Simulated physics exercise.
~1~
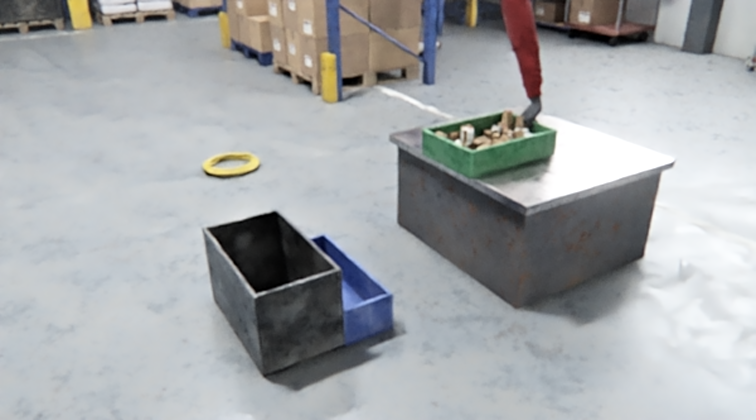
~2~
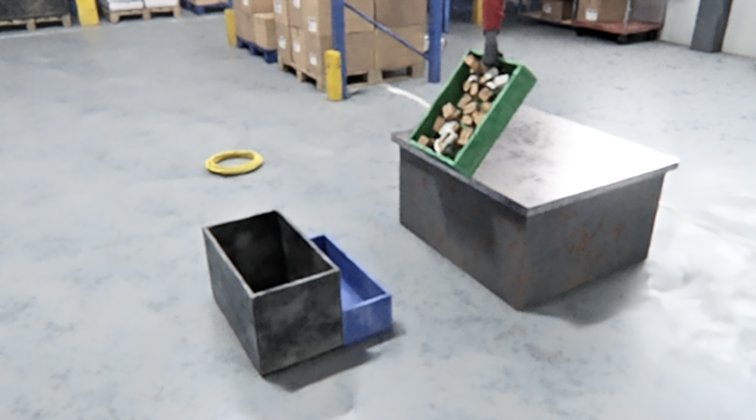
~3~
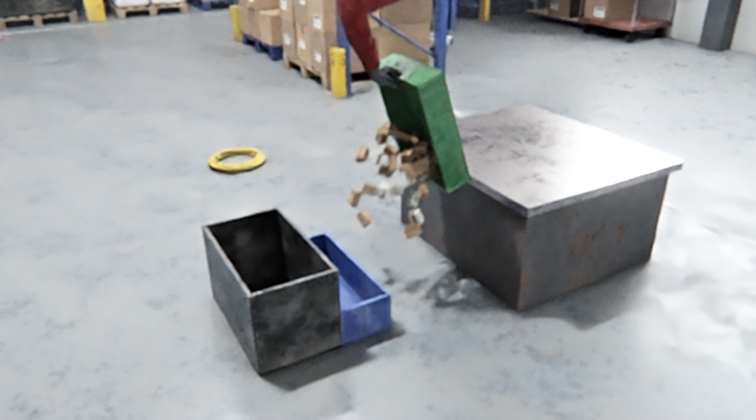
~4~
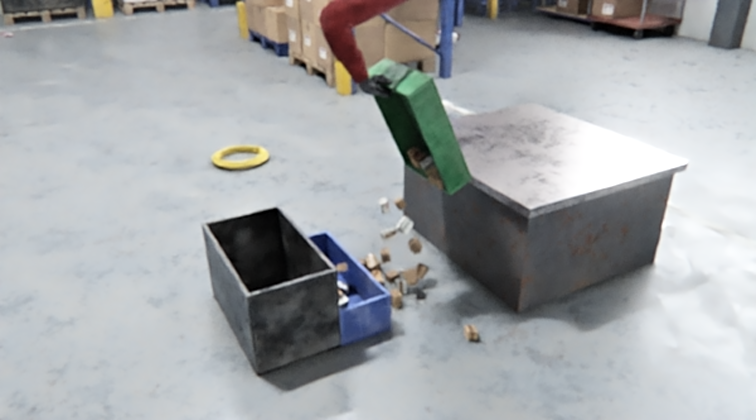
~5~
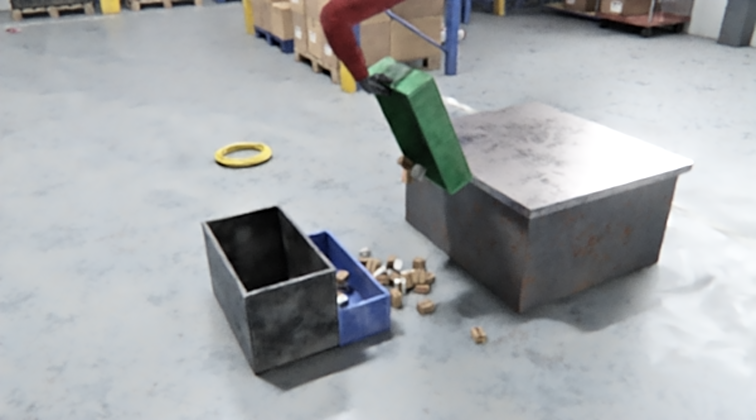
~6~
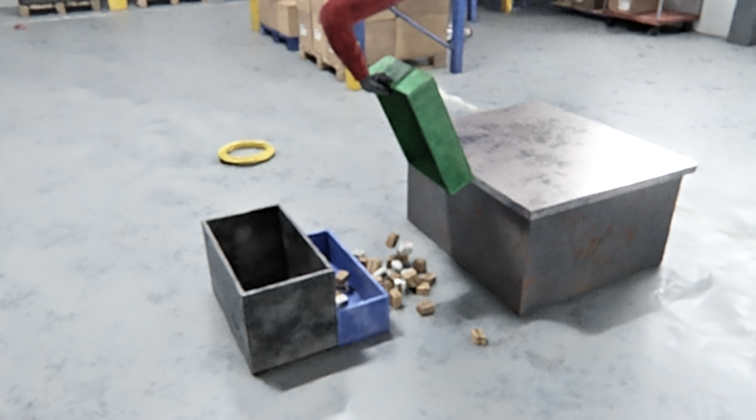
A green box tips over the bench edge, spilling small parcels mostly onto the floor.
